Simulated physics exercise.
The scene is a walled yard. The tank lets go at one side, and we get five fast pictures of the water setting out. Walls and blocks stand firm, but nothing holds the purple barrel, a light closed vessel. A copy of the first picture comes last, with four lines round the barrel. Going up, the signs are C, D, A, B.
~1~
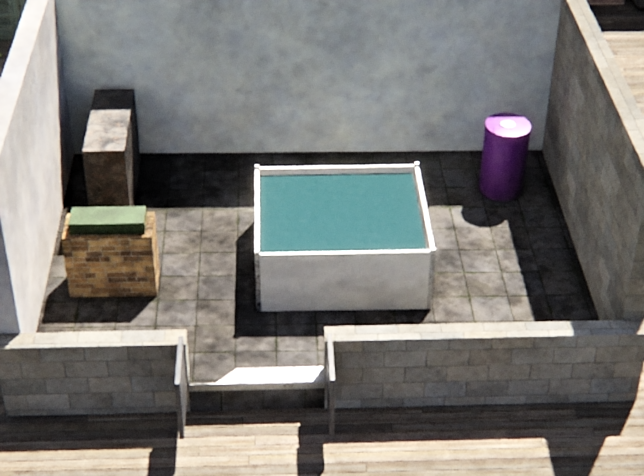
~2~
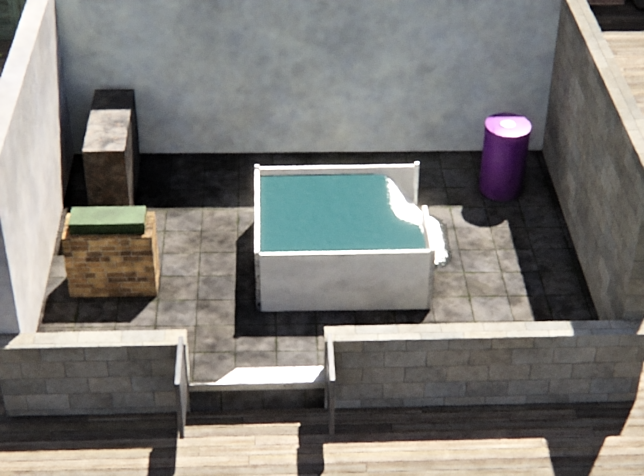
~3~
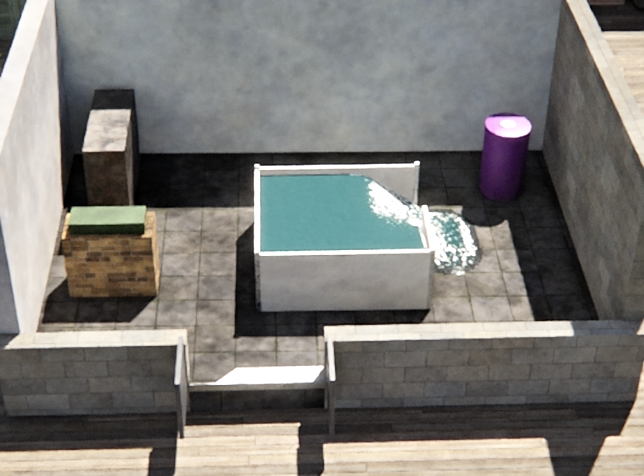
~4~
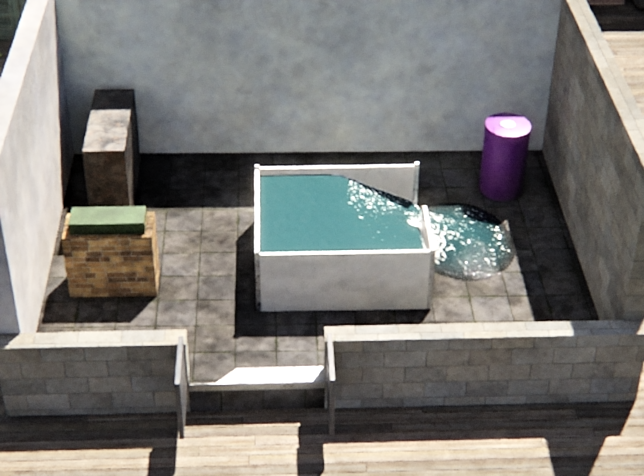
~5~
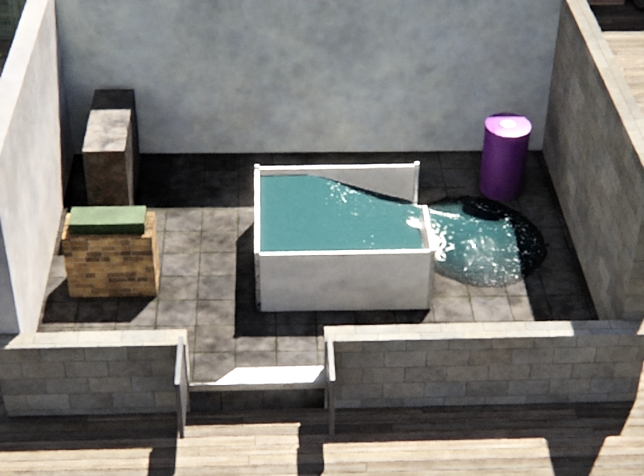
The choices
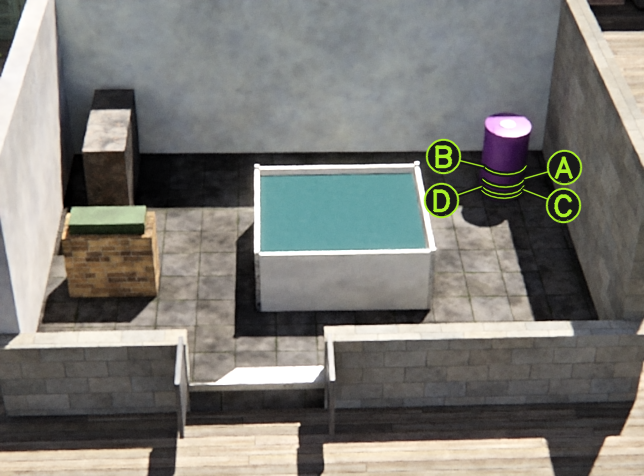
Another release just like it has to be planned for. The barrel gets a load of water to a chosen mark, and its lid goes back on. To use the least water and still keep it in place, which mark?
I would pick level B.
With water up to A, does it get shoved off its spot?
Yes, that goes wrong.
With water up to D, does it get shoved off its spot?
Yes, it does.
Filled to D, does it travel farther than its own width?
Yes, it does.
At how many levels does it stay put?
One.
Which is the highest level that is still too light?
That would be A.
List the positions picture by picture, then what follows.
The first frame shows lid of the purple barrel at (507, 124); tank full, its middle at (341, 213); open gate at (256, 332).
In the second frame, 2 % of the ground under water, its edge towards the barrel at (433, 219).
In the third frame, 4 % of the ground under water, its edge towards the barrel at (464, 221).
In the fourth frame, 6 % of the ground under water, its edge towards the barrel at (483, 214).
The fifth frame shows lid of the purple barrel at (507, 124); 9 % of the ground under water, its edge towards the barrel at (496, 205).
In lime, A at (505, 187); B at (507, 174); C at (504, 198); D at (505, 194); from the bottom up C, D, A, B.
For level A, it is pushed about twice its own width away.
For level B, it does not move.
For level C, it is pushed about 7 times its own width away.
For level D, it is pushed about 3 times its own width away.
